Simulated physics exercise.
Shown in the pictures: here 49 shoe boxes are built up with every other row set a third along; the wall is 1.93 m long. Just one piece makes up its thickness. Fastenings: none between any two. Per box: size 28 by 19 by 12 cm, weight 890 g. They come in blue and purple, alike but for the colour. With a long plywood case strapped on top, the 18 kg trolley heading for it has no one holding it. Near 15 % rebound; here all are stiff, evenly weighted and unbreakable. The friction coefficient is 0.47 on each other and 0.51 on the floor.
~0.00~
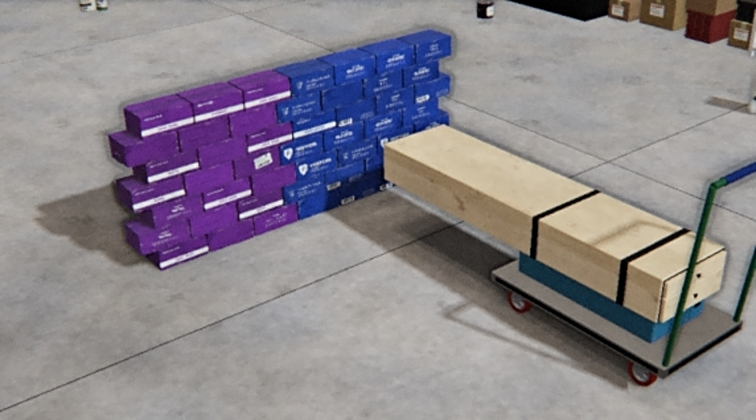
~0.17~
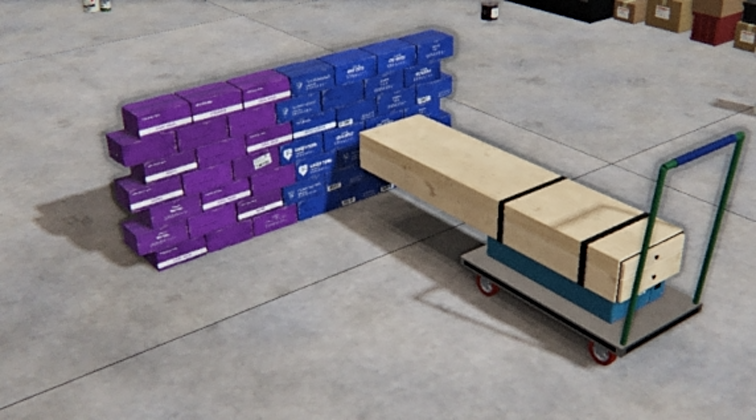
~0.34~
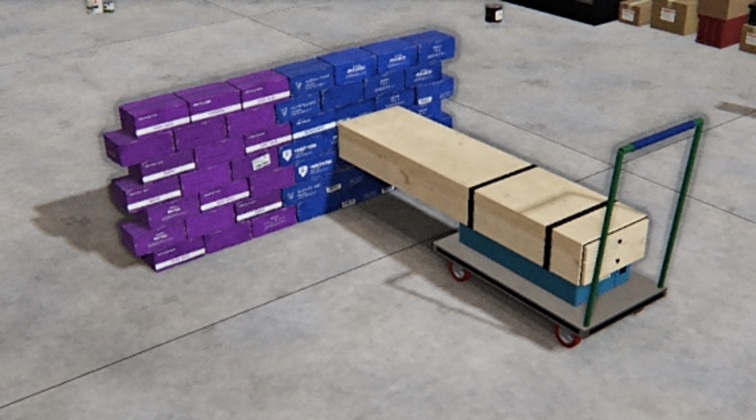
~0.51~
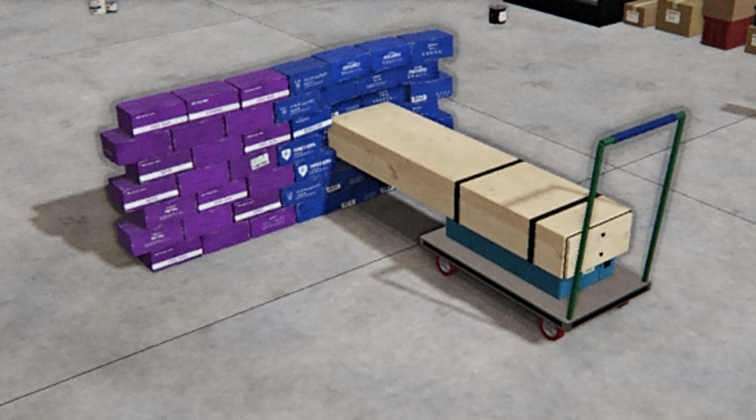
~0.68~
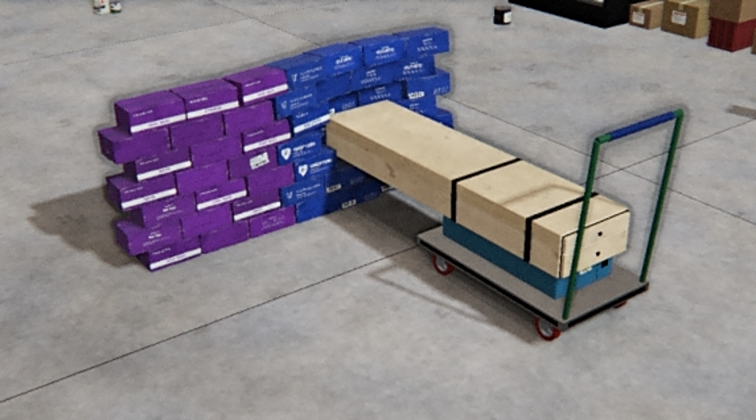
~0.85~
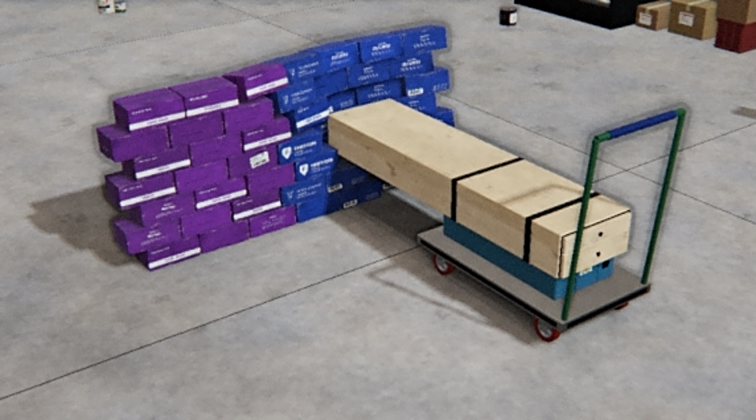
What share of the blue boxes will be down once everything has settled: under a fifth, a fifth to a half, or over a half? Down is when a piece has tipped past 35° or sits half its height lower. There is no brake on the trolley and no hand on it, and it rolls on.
Over a half.
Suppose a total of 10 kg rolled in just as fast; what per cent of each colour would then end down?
You'd get blue 0 and purple 0 percent.
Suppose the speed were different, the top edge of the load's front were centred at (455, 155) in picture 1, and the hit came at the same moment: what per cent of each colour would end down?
Blue 40%, purple 0%.
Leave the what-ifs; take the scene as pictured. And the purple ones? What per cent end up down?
The purple group finishes with 0% down.
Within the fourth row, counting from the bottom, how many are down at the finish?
Row tally: 3.
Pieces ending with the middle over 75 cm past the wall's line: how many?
Estimate: Some 12.
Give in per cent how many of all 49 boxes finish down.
It works out at roughly 45 per cent.
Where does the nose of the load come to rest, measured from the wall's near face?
I'd say around 15 cm, more or less.
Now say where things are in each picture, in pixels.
In the first picture (pixels give the middle of a visible side; the camera moves round a little), load (391, 158) 40 cm short of the wall; top blue box (396, 60); top purple box (168, 122); none has stirred.
Load (366, 146) 18 cm short of the wall; top blue box (397, 61), in the second picture.
Load (344, 136) 24 mm into the wall's line; top blue box (398, 61); movement in 6 of them, in the third picture.
Load (333, 131) 12 cm into the wall's line; top blue box (392, 58) 56 mm from its place; movement in 19 of them, in the fourth picture.
Load (332, 130) 14 cm into the wall's line; top blue box (386, 52) 7° from how it stood; movement in 22 of them, in the fifth picture.
Load (334, 128) 15 cm into the wall's line; top blue box (382, 49) 10° from how it stood; top purple box (157, 116); steepest lean 10°, the box at (340, 58); movement in 22 of them, in the sixth picture.
After 1.10 s, load 15 cm past the wall's line, stopped; none of the 28 blue boxes down (0 of 49 in all colours); top blue box 19° from how it stood.
After 1.32 s, load 15 cm past the wall's line, stopped; 19 of the 28 blue boxes down (19 of 49 in all colours); top blue box 35° from how it stood, 11 cm lower.
After 1.54 s, load 15 cm past the wall's line, stopped; 21 of the 28 blue boxes down (22 of 49 in all colours); top blue box 52° from how it stood, 48 cm lower.
After 1.86 s, load 15 cm past the wall's line, stopped; 21 of the 28 blue boxes down (22 of 49 in all colours); top blue box upside down.
In the end (2.8 s), load 15 cm past the wall's line, stopped; 21 of the 28 blue boxes down (22 of 49 in all colours); top blue box upside down; top purple box unmoved. That is 75 per cent. From the last view, middles, top blue box near (234, 101), top purple box near (149, 110).
